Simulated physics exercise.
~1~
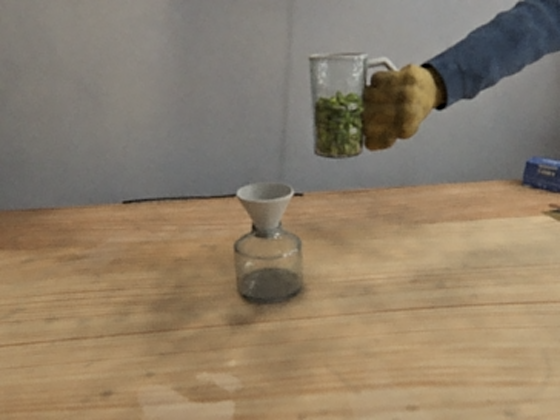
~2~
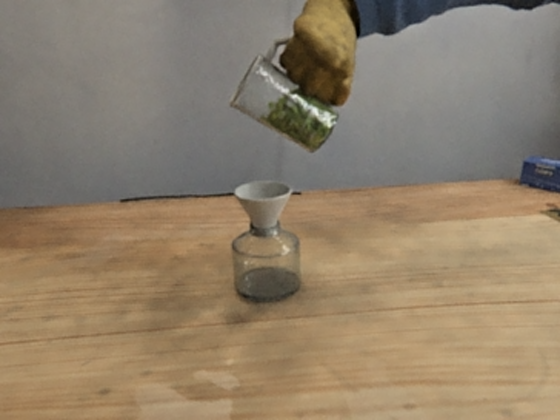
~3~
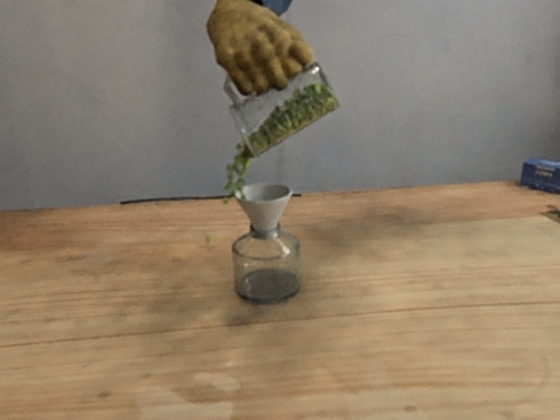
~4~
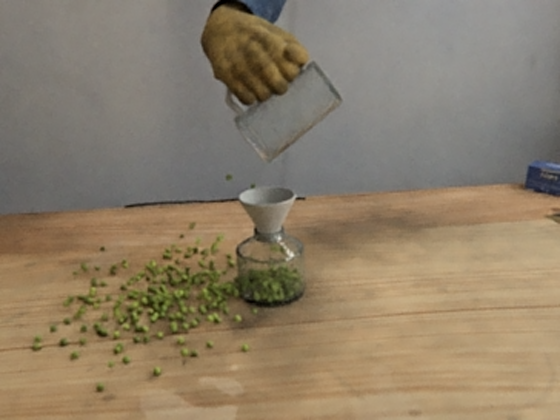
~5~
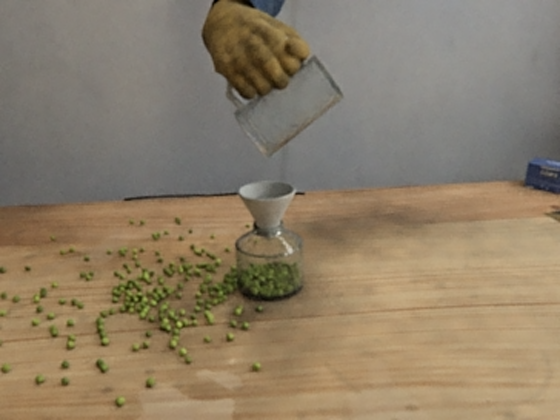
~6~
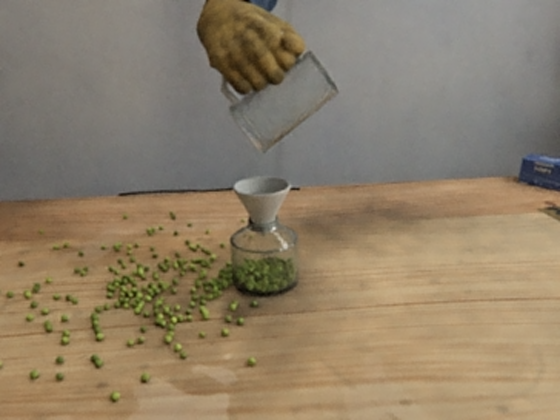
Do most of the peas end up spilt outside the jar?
Yes, most of the peas end up scattered on the table to the left of the jar. Only some of them settle inside it, and the cup is left practically empty.
